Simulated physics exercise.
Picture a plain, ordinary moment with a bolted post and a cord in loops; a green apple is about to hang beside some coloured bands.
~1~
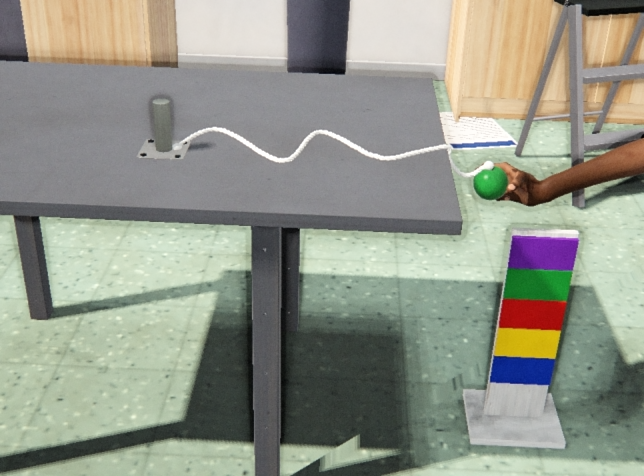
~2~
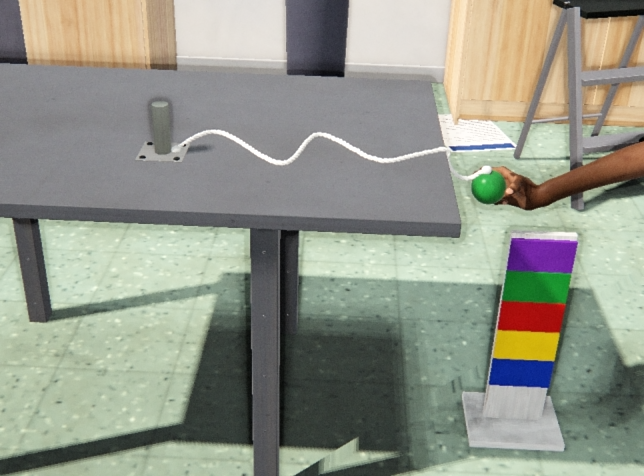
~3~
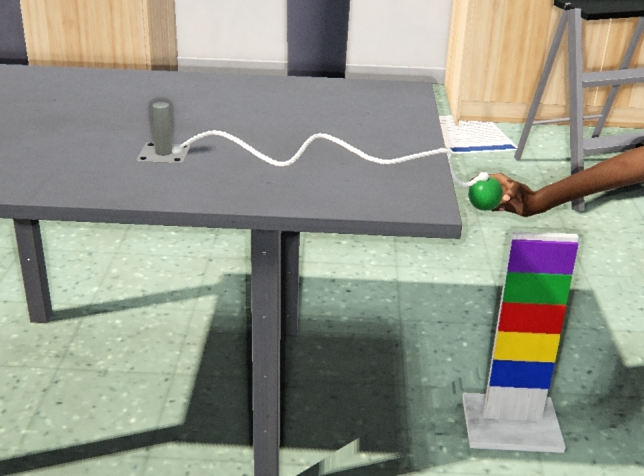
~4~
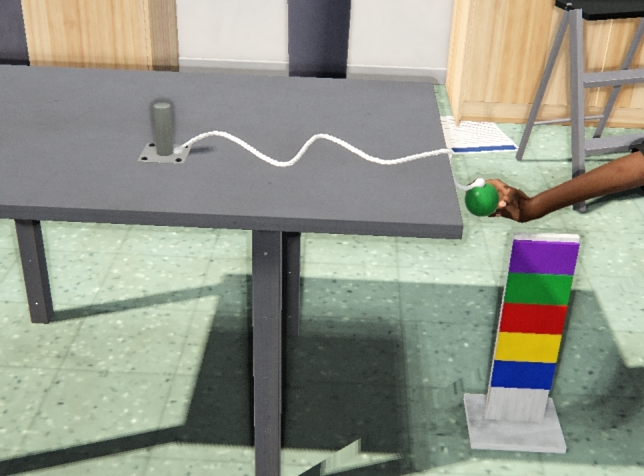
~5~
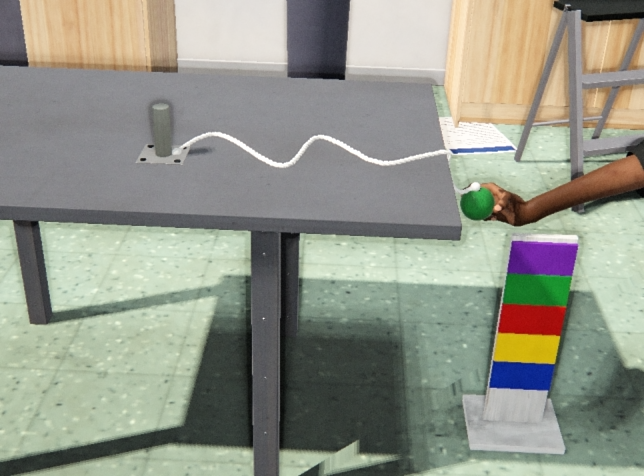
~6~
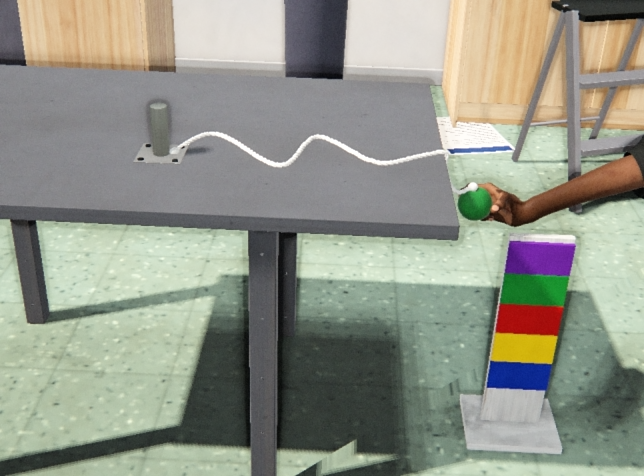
The clip shows a hand holding a green ball-shaped object on a white cord that runs across a grey table from a post, above a stand with coloured bands; the hand moves the object slightly down and left.
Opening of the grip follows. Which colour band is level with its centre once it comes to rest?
The yellow band.
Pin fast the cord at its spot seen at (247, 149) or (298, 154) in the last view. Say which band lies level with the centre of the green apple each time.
Taking them in turn: Red; green.
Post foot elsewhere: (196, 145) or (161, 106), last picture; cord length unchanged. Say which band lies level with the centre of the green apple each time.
Answer, in order: Blue, red.
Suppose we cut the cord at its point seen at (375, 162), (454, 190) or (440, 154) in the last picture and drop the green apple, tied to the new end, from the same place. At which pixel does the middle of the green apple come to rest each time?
About (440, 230), then (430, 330), then (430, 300).
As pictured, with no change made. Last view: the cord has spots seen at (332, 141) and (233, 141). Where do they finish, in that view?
The first at (445, 163), the second at (269, 154).
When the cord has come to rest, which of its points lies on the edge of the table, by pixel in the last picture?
The bit in question sits close to (328, 139).
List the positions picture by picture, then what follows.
In the first picture, green apple (491, 183); purple (543, 255); green (538, 286); red (532, 316); yellow (527, 344); blue (522, 372).
In the second picture, green apple (488, 187); cord through (197, 136) (254, 151) (303, 147) (353, 149) (424, 153).
In the third picture, green apple (486, 193).
In the fourth picture, green apple (482, 199); cord through (199, 138) (256, 153) (305, 148) (355, 151) (426, 155).
In the fifth picture, green apple (477, 204).
In the sixth picture, green apple (475, 204); cord through (196, 138) (253, 154) (302, 149) (352, 152) (422, 156).
Soon after, apple near (455, 322); level with red.
Then, apple near (400, 354); level with yellow.
Further on, apple near (435, 348); level with yellow.
At rest, apple near (421, 351); level with yellow. Its centre hangs level with the yellow band.
